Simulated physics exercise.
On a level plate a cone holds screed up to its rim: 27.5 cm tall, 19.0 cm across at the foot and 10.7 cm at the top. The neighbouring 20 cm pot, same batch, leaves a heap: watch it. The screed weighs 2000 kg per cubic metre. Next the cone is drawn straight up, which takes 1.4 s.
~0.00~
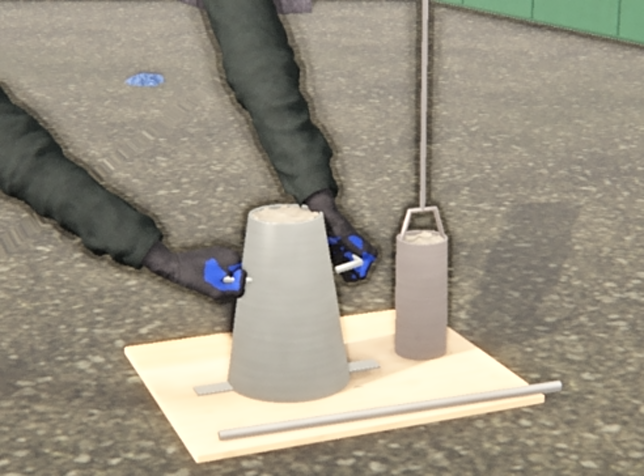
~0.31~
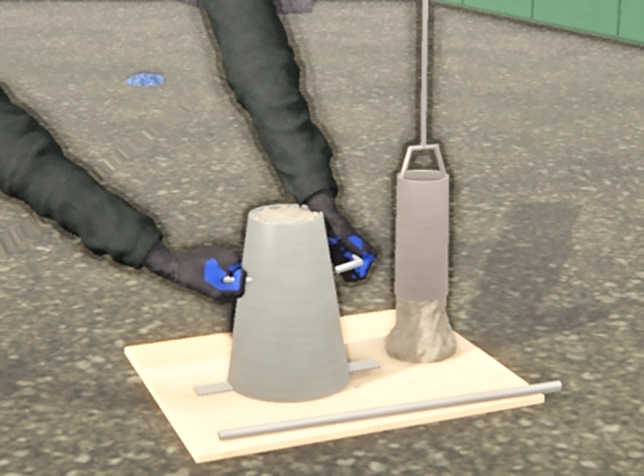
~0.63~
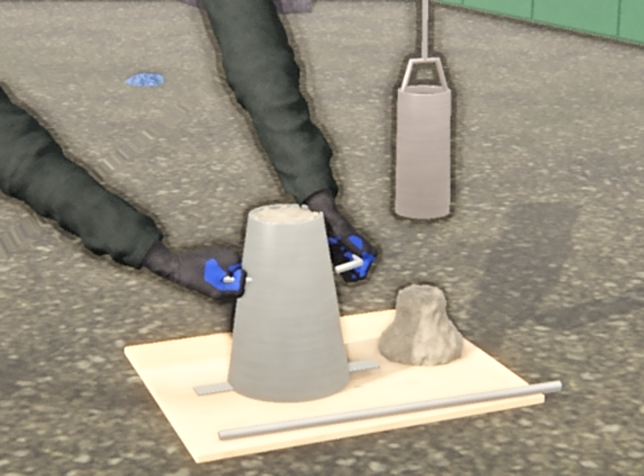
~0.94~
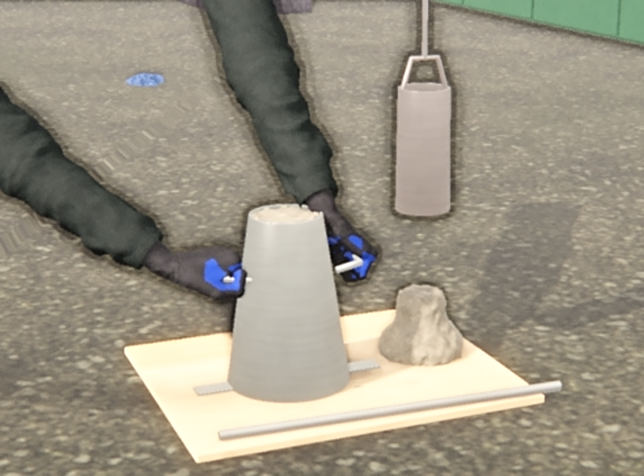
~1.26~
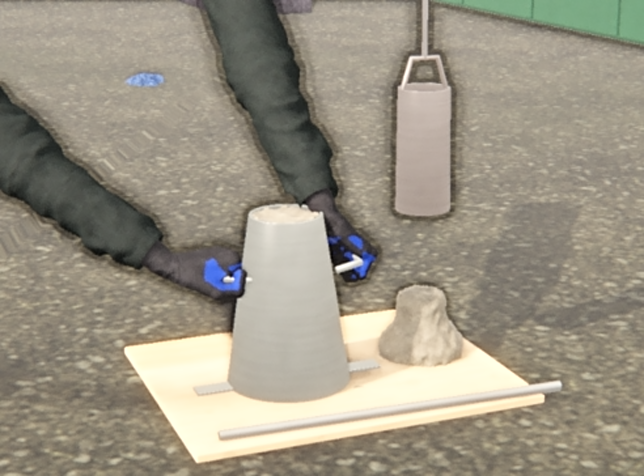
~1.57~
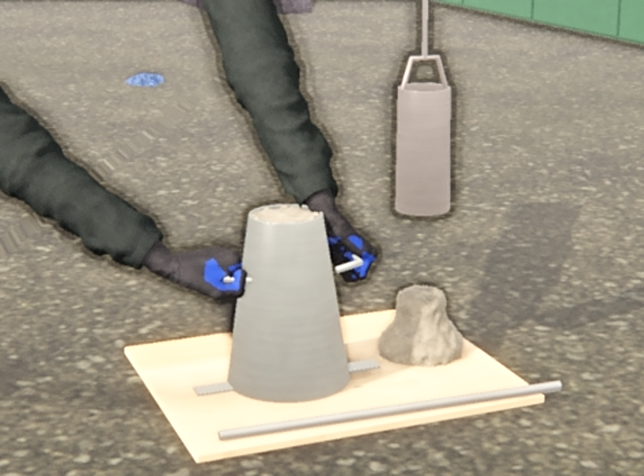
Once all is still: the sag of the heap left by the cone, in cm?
About 13 centimetres.
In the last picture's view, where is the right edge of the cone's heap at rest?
Near (379, 380).
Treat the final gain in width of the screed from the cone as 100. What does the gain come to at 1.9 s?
About 30 %.
After 1.9 s, the cone is up 5.7 cm; the screed has come down 5.8 cm to 22 cm and is 22 cm wide.
After 2.3 s, the cone is up 18 cm; the screed has come down 13 cm to 14 cm and is 29 cm wide.
After 2.6 s, the cone is up 27 cm; the screed has come down 13 cm to 14 cm and is 29 cm wide.
After 3.0 s, the cone is clear; the screed has come down 13 cm to 14 cm and is 29 cm wide.
After 3.6 s, at rest, the cone is clear; the screed has come down 13 cm to 14 cm and is 29 cm wide.
